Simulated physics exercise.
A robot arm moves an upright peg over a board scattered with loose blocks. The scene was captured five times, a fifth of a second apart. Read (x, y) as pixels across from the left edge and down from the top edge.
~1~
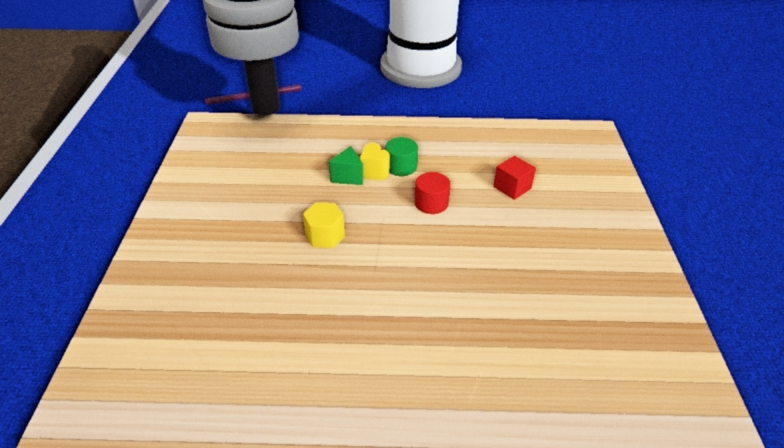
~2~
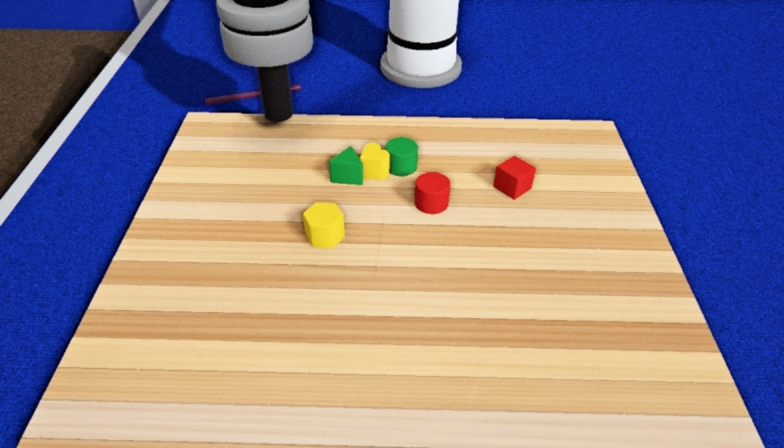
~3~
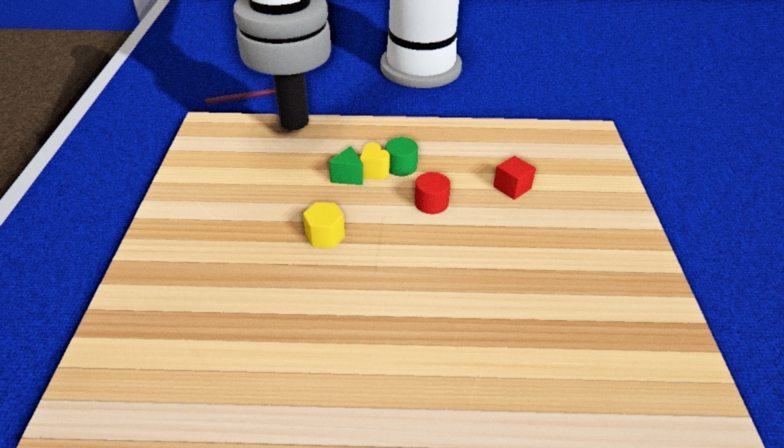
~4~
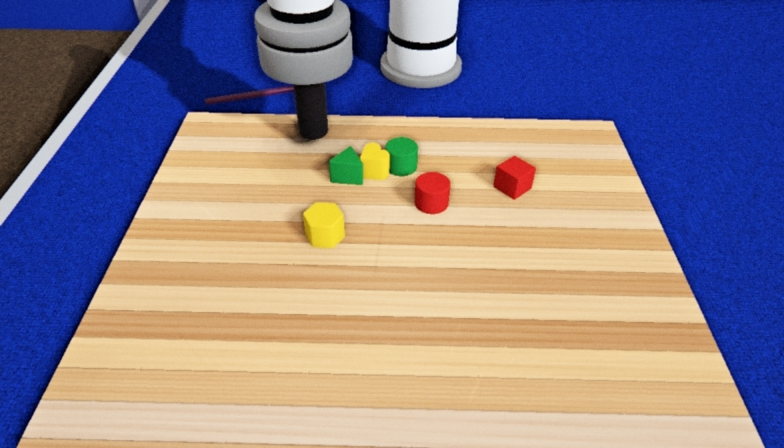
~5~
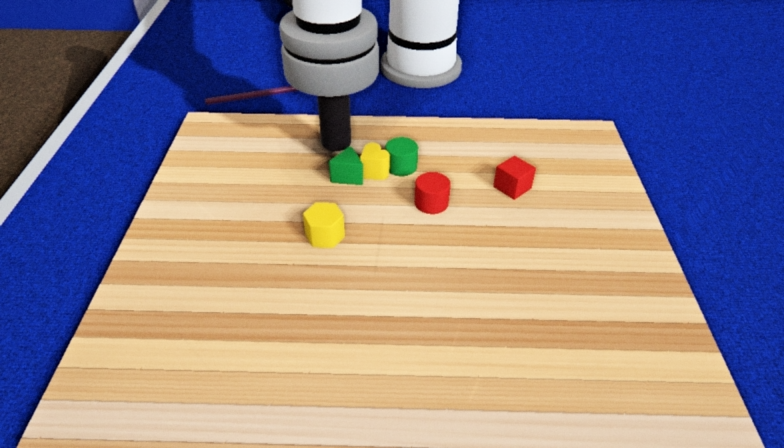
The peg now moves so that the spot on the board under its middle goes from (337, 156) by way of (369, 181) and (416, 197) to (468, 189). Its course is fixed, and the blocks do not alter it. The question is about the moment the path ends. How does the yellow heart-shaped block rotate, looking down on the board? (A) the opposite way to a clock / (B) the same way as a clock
(A)
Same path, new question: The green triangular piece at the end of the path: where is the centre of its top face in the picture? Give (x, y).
The centre of its top face lies at (358, 179).
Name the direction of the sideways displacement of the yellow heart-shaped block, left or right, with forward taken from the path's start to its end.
It goes toward the left-hand side.
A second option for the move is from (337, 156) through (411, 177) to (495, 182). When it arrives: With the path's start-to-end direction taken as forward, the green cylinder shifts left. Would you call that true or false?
True
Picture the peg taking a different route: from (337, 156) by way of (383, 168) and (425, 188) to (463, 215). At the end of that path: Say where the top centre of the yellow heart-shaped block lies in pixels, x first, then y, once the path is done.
My best guess is (403, 179).
On the path given first. One third of the way, peg (369, 169); green triangular piece (358, 176), turned 80° clockwise; yellow heart-shaped block (399, 162), turned 30° anticlockwise; green cylinder (406, 146).
Two thirds of the way, peg (417, 185); green triangular piece (358, 179), turned 95° clockwise; yellow heart-shaped block (431, 162), turned 75° anticlockwise; green cylinder (406, 146); red cylinder (450, 185).
At the end, peg (470, 177); green triangular piece (358, 179), turned 95° clockwise; yellow heart-shaped block (443, 155), turned 115° anticlockwise; green cylinder (406, 146); red cylinder (483, 189).
